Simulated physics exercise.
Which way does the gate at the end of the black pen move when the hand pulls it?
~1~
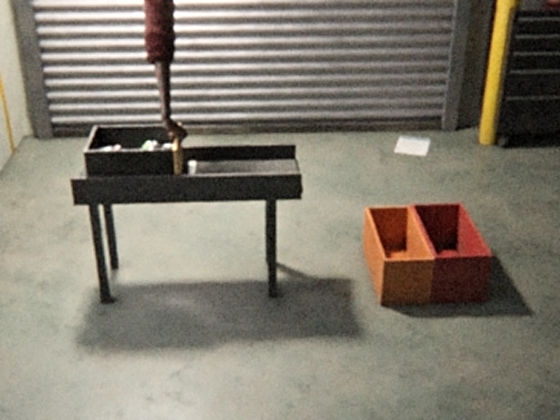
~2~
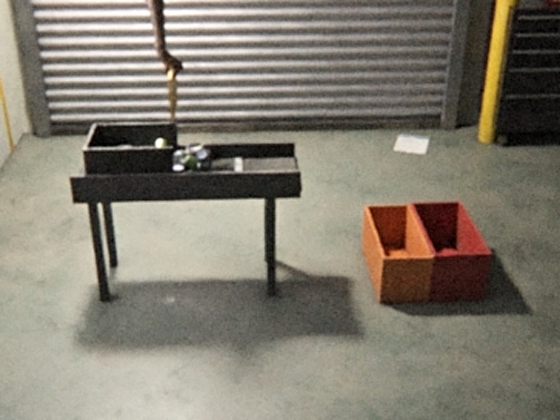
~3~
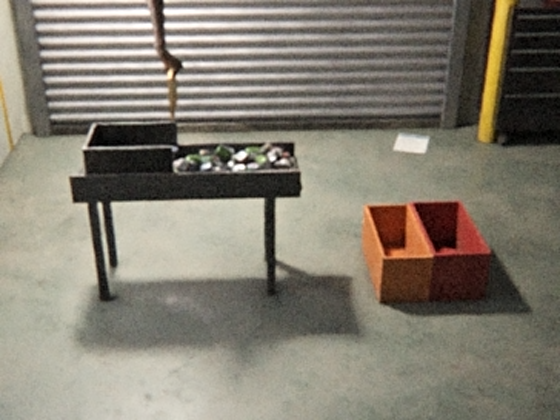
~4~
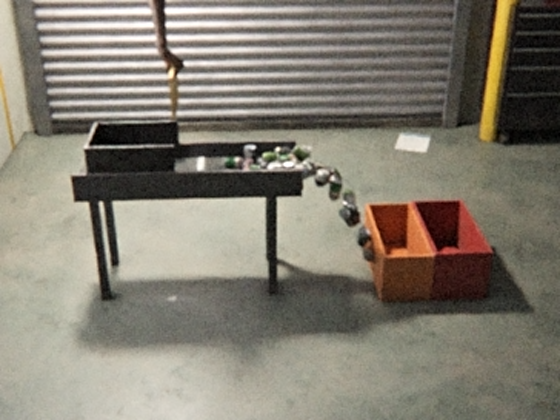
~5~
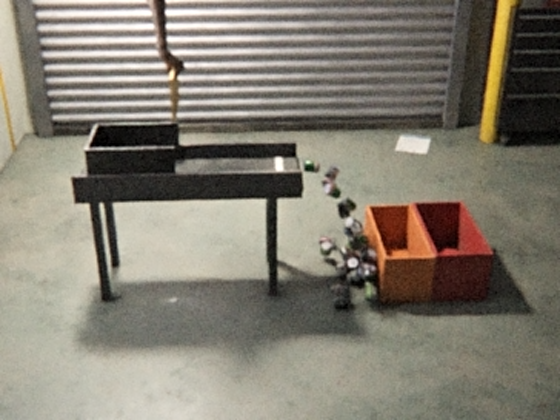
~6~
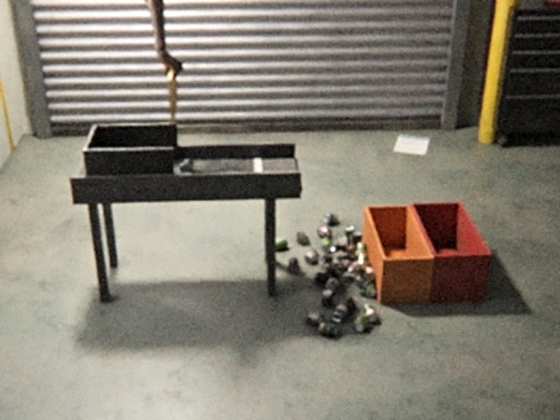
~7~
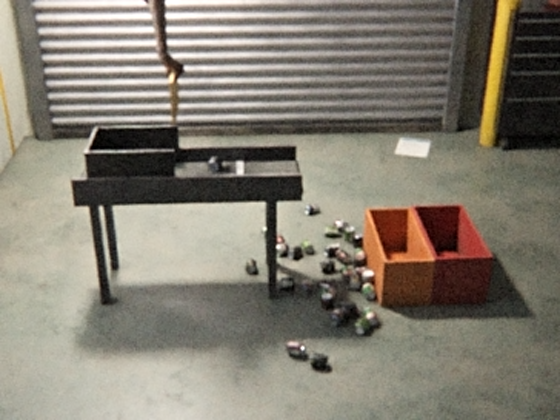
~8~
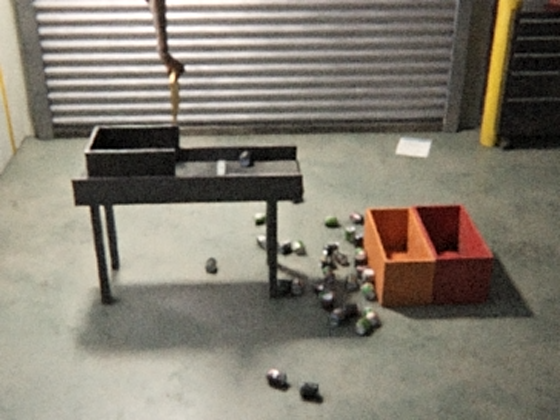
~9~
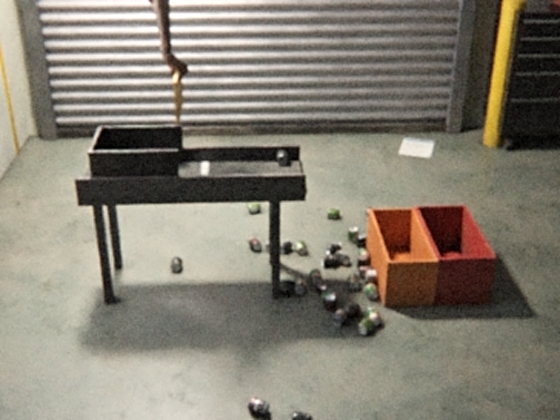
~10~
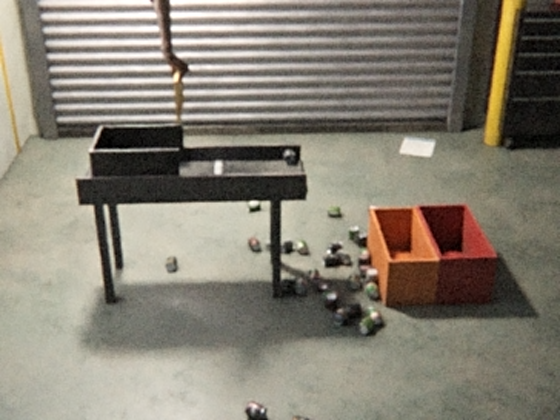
The gate moves up, lifted clear of the belt by the hand above it.
